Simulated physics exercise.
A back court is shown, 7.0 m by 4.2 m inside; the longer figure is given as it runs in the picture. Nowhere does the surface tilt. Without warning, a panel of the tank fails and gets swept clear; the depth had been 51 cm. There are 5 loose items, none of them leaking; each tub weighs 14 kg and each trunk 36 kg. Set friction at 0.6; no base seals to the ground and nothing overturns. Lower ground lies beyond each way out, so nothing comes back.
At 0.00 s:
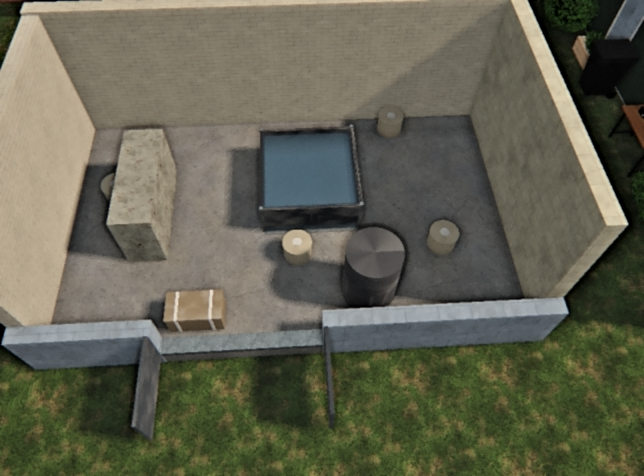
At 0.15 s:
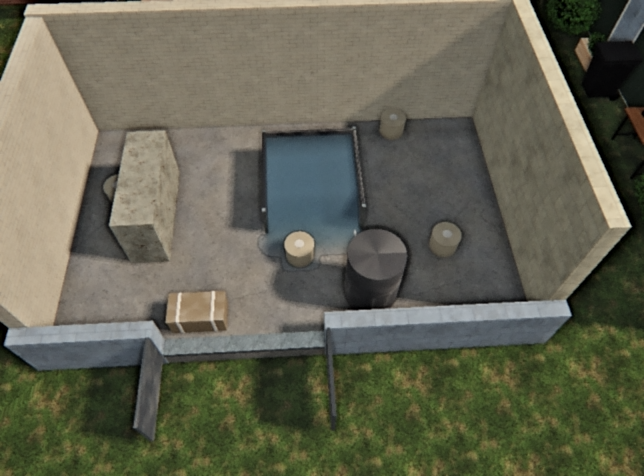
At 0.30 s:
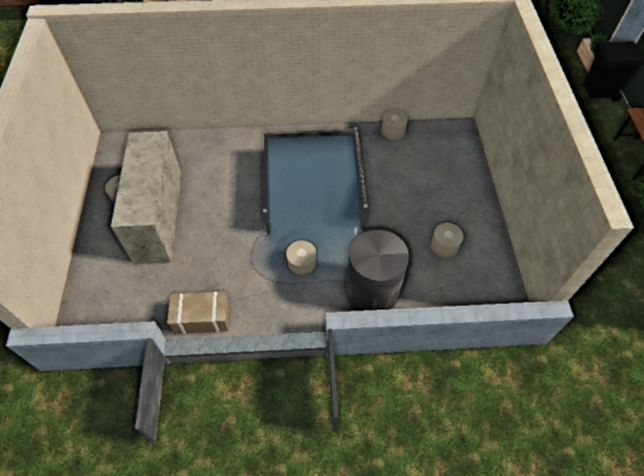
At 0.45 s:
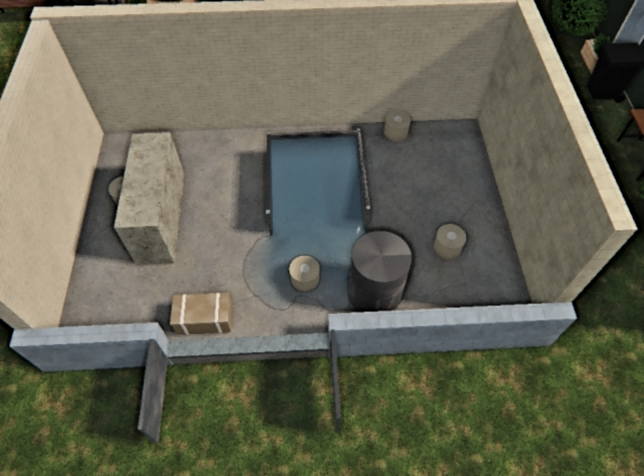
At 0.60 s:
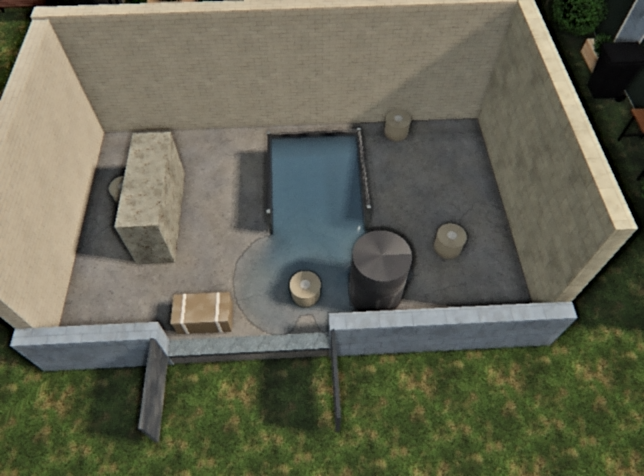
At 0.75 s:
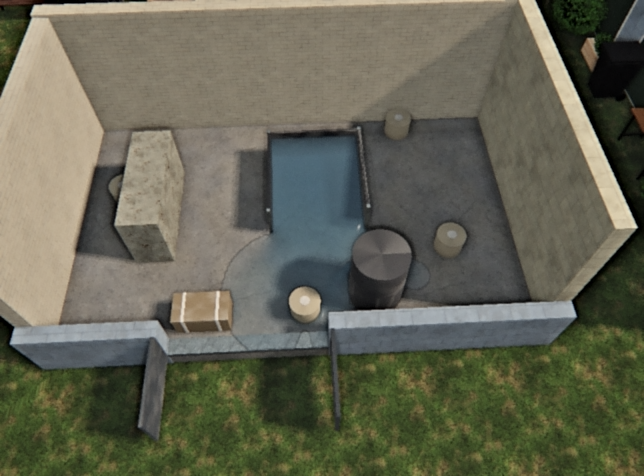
In a walled yard, the near side of a square tank gave way and water spread across the floor toward the front wall, pushing one small round tub along while the other objects stayed put.
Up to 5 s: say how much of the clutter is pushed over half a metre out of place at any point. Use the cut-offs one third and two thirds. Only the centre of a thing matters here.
Under a third.
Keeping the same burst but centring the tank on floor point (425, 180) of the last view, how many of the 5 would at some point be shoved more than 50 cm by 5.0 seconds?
1.
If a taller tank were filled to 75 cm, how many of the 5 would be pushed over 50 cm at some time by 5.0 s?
The count would be 2.
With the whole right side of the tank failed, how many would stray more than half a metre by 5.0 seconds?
That gives 2 of them.
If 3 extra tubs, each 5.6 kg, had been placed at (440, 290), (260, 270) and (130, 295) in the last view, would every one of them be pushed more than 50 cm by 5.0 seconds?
Result, in sequence: Above the mark / above the mark / below the mark.
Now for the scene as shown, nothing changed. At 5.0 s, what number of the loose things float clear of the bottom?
0 at that moment.
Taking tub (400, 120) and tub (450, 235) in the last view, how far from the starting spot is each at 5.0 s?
0 cm, then 5 cm.
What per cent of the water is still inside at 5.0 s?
Close to 52 in a hundred parts remain.
After 1.1 s 1 of 5 are over 50 cm from their spots; 0 afloat.
After 2.2 s 1 of 5 are over 50 cm from their spots; 0 afloat.
After 3.5 s 1 of 5 are over 50 cm from their spots; 0 afloat.
After 5.0 s 1 of 5 are over 50 cm from their spots, and 1 have been at some point; 0 afloat.
